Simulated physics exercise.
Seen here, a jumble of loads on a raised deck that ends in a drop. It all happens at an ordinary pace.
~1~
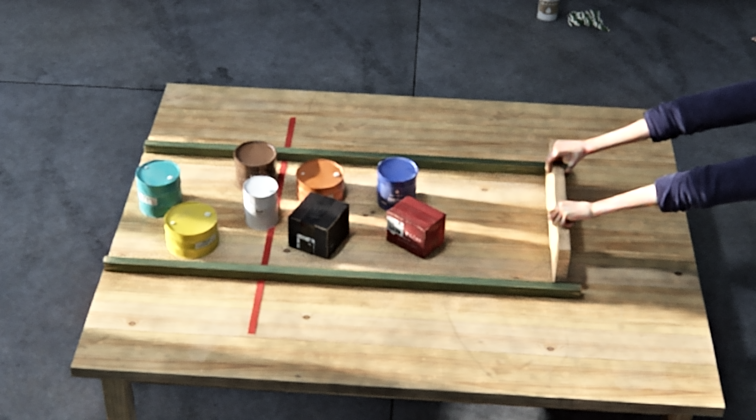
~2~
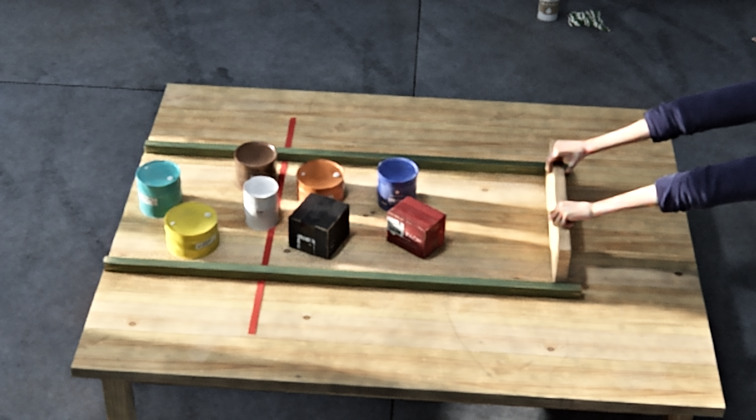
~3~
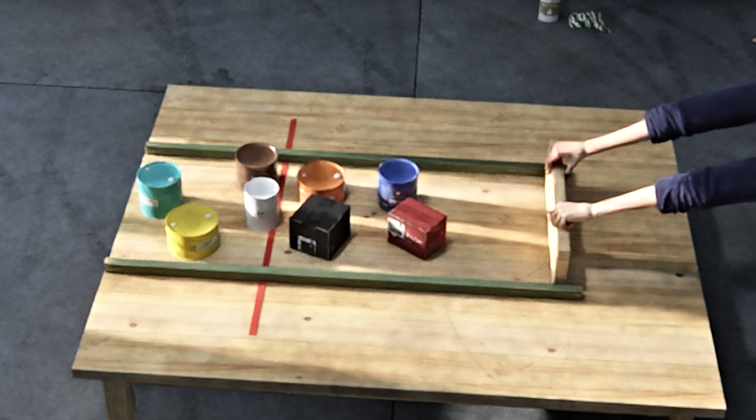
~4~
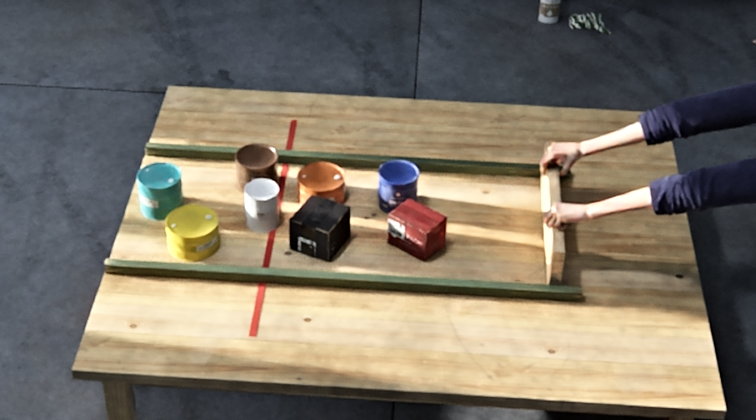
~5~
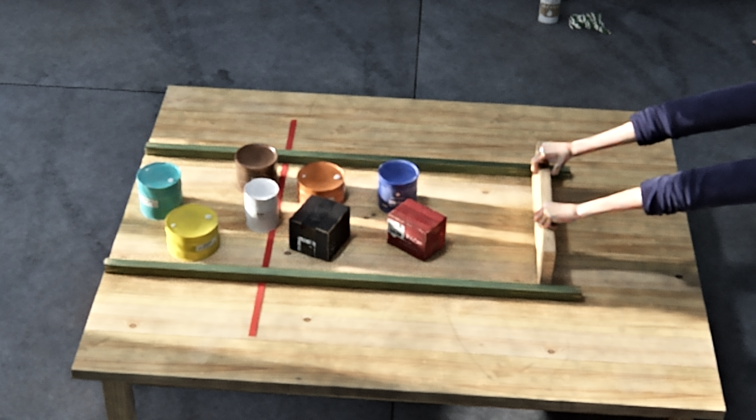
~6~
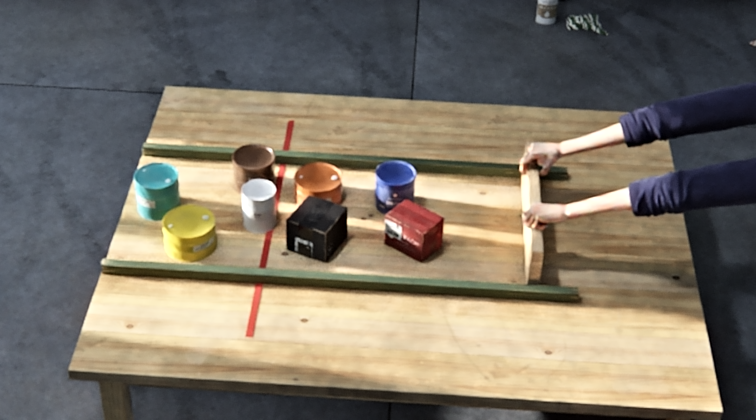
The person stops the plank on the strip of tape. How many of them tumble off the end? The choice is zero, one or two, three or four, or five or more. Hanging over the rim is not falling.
Outcome: The number that fall off is zero.
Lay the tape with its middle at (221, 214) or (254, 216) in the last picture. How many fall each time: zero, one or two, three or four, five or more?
One after another: 1 or 2; not one.
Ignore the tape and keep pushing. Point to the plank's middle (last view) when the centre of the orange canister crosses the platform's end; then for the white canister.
For the orange canister at (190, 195), for the white canister at (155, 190).
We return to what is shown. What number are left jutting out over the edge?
The number is 0.
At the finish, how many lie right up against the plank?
2 of them.
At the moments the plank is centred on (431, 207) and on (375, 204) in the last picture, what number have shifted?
1 and 4.
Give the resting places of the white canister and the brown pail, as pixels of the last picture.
The white canister at (190, 201), the brown pail at (194, 157).
Early on, none off yet; turquoise canister at rest near (158, 191); yellow canister at rest near (190, 233); brown pail at rest near (254, 171).
Finally, the number that fall off is zero.
